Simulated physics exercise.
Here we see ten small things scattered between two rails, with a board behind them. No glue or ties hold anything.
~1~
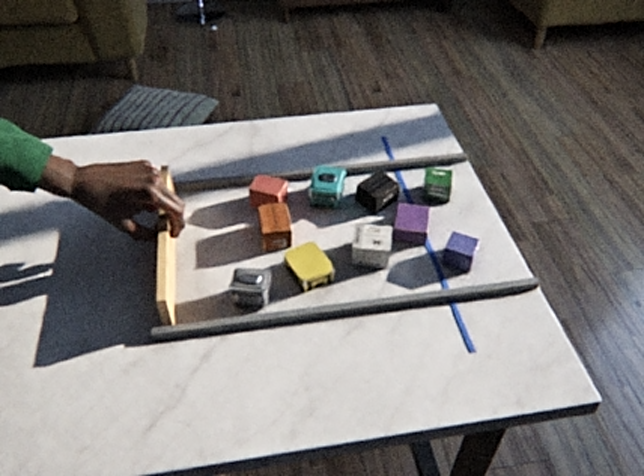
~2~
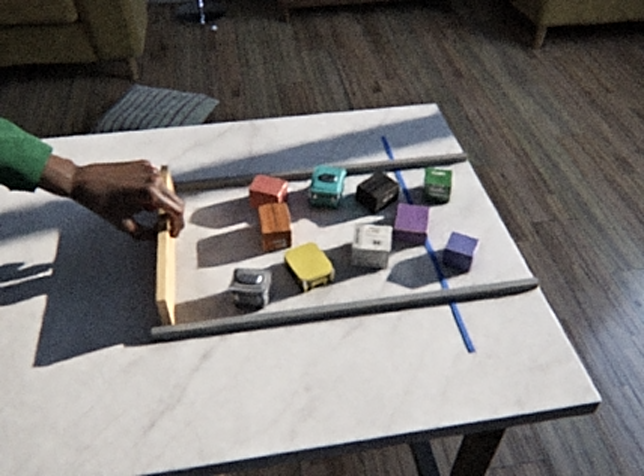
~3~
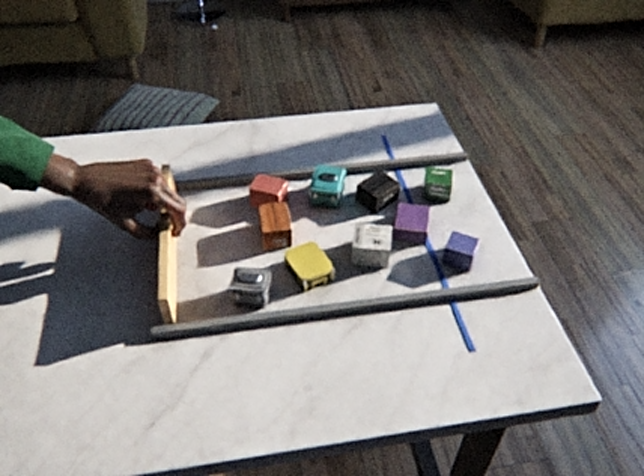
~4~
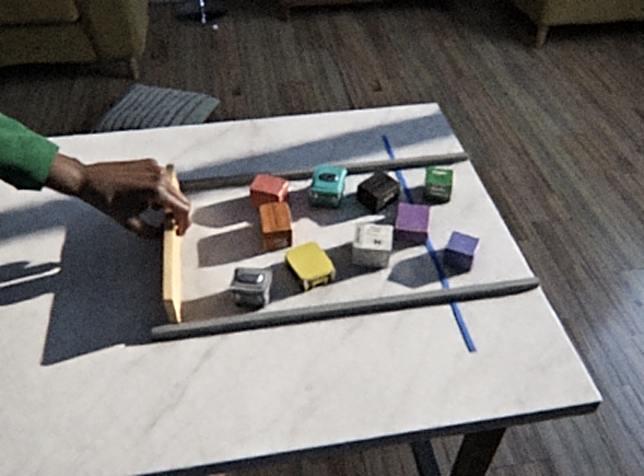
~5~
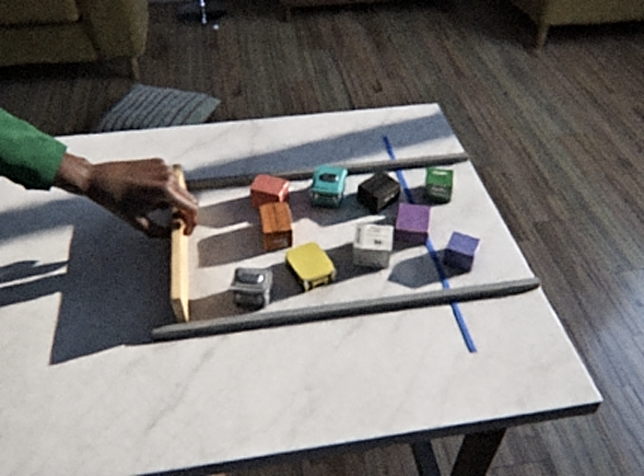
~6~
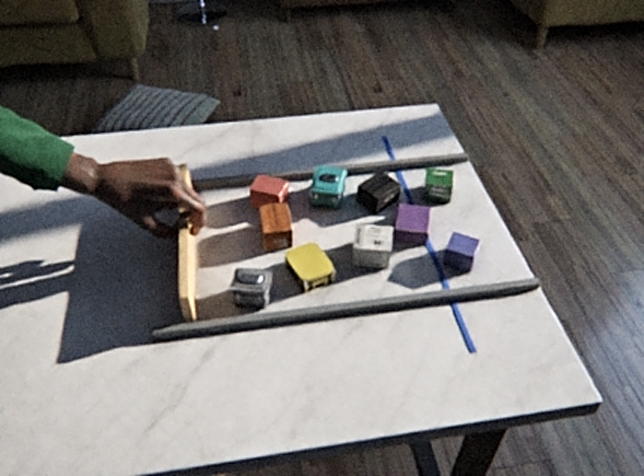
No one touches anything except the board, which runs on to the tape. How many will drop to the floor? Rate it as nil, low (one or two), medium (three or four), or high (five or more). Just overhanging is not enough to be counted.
Low, one or two.
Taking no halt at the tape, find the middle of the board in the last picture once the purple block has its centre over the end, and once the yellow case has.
Roughly (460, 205); for the second one, roughly (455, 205).
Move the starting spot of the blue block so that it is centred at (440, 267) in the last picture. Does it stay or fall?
From that start the object is safe.
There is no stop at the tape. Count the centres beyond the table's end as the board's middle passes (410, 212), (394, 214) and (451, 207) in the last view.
Counts: 2, 2, 4.
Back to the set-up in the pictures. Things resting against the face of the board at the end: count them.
The count comes out at 3.
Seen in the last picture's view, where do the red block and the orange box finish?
Roughly (419, 173), and the other roughly (433, 209).
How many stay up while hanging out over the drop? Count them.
The count is 2.
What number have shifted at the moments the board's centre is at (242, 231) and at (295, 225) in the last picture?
Counts: 1, 6.
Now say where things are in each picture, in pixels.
In the first frame, green box (437, 185); blue block (461, 251); purple block (412, 224); board (167, 240); tape (420, 225).
In the second frame, blue block (461, 252); grey case (251, 288).
In the third frame, purple block (412, 223); orange box (276, 226).
In the fourth frame, green box (438, 185); red block (269, 193).
In the fifth frame, blue block (462, 251); white box (372, 245).
In the sixth frame, green box (438, 185); blue block (462, 252); purple block (413, 224); board (187, 237); tape (421, 225).
Soon after, none off yet; green box at rest near (438, 185); blue block at rest near (462, 252); purple block at rest near (413, 224).
After that, none off yet; green box at rest near (438, 185); blue block at rest near (464, 252); purple block at rest near (414, 223).
And then, none off yet; green box displaced well along near (485, 185); blue block displaced well along near (514, 239); purple block displaced a little near (433, 219).
In the end, the number that fall off is one or two; gone, blue block and green box.
